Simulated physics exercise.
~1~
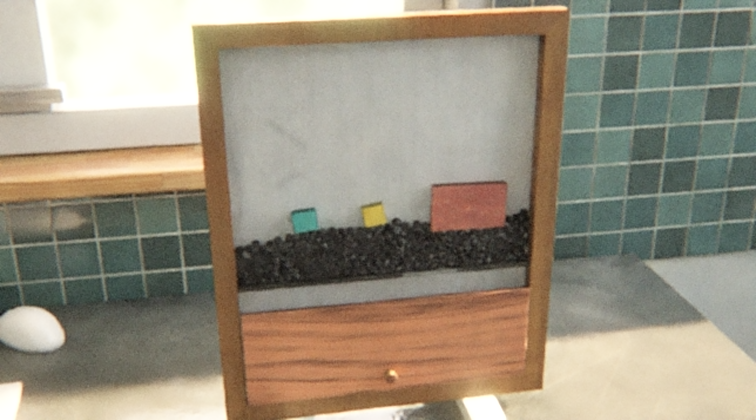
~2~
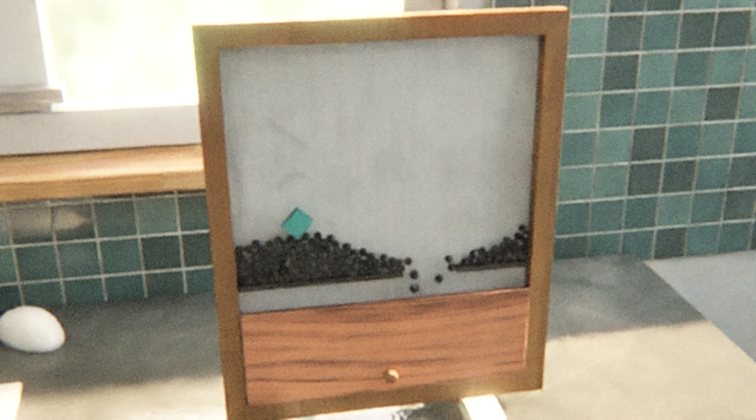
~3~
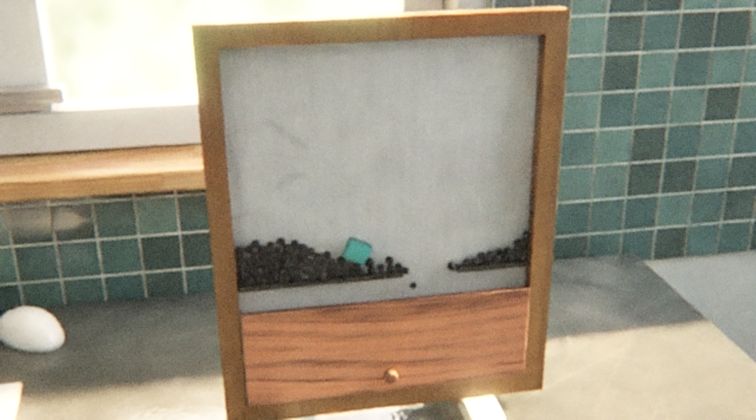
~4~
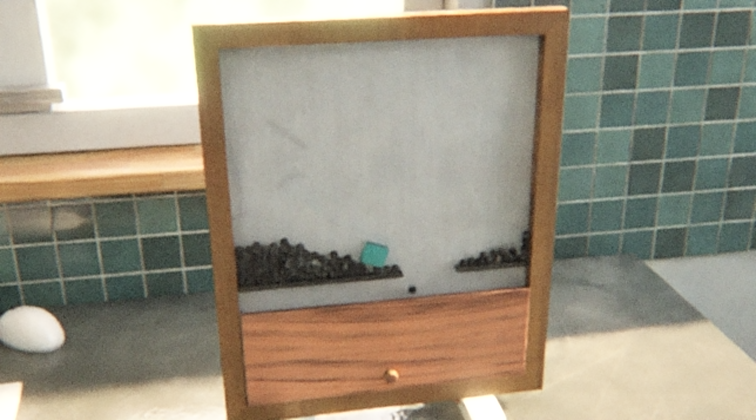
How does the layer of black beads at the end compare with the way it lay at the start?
At the start the beads stretched across the whole box in one thick layer, but by the end they sat lower overall, in two sloping piles with an open gap between them.
